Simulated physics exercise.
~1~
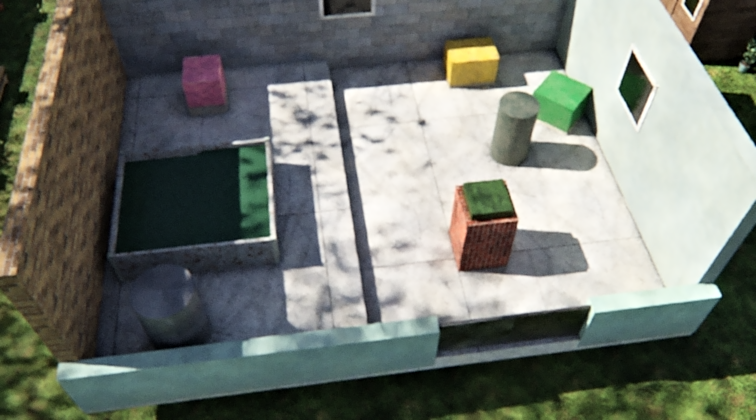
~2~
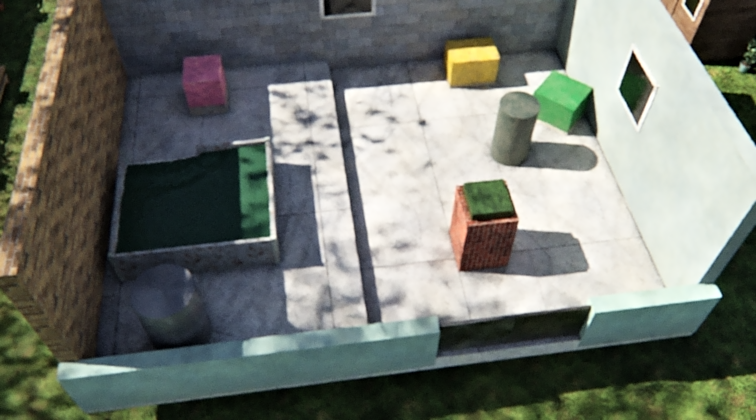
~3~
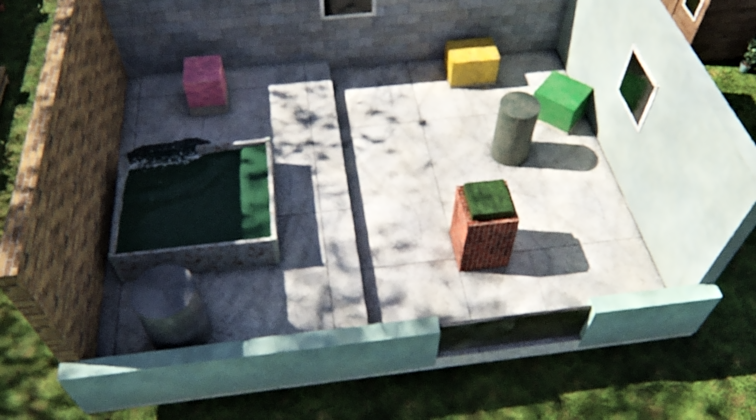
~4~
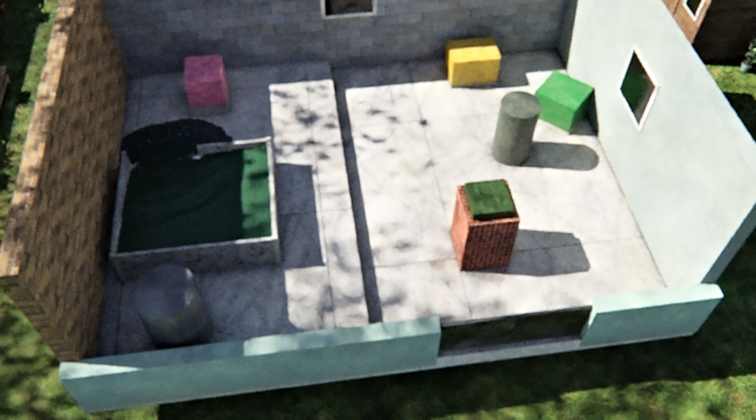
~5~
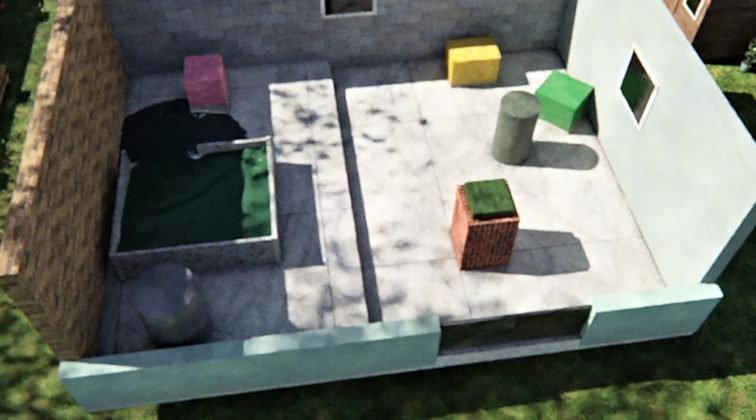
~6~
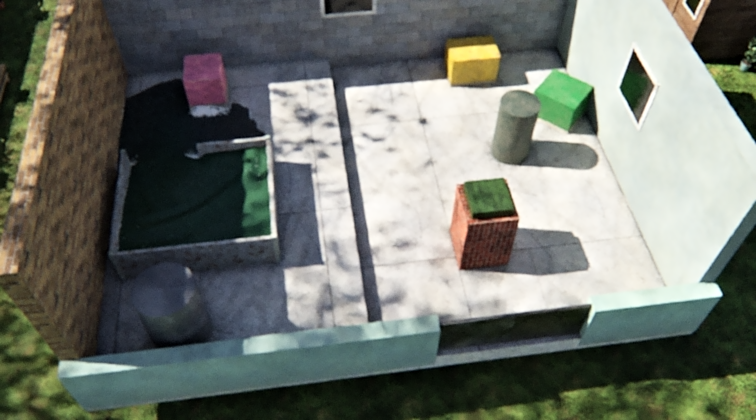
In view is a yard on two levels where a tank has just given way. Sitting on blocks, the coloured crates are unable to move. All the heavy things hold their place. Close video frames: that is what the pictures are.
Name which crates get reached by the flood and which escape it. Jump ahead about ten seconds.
The green crate meets the water; the pink crate meets the water; the yellow crate meets the water.
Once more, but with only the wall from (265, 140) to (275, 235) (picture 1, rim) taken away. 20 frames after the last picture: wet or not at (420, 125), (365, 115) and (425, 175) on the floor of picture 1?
Well, the first one's sodden, the second's sodden, and the third's sodden.
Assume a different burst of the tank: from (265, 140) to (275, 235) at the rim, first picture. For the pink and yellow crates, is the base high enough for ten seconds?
Pink: Not reached; yellow: Overtopped.
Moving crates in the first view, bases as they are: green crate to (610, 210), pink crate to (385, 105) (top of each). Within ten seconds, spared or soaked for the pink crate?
The pink crate simply stays high and dry.
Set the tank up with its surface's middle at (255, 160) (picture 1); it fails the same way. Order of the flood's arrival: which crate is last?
Answer: The green crate.
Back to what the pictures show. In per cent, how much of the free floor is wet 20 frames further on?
Roughly 35 percent, I reckon.
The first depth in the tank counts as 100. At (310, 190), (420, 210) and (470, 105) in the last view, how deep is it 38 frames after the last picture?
First spot roughly 2 %, second 6 %, third 8 %.
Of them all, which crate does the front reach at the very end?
Should be the green-painted one.
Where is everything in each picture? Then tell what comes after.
The tank at (195, 197) is whole and still, in the first picture.
Water pours out on the tank's far side and has run to a hidden place, in the second picture.
The front is at (200, 142), out from the gap on the tank's far side, in the third picture.
The front is at (194, 122), out from the gap on the tank's far side, in the fourth picture.
The front is at (184, 101), out from the gap on the tank's far side, in the fifth picture.
Water pours out on the tank's far side and has run to (181, 82), in the sixth picture.
A moment on, water covers 10 % of the floor; the green crate not reached, the pink crate water round its plinth, the yellow crate not reached.
Next, water covers 20 % of the floor; the green crate not reached, the pink crate water round its plinth, the yellow crate not reached.
Then, water covers 35 % of the floor; the green crate not reached, the pink crate water round its plinth, the yellow crate not reached.
Later, water covers 65 % of the floor; the green crate water round its plinth, the pink crate water round its plinth, the yellow crate water round its plinth.
In the end, water covers 85 % of the floor; the green crate was topped, the pink crate was topped, the yellow crate was topped.
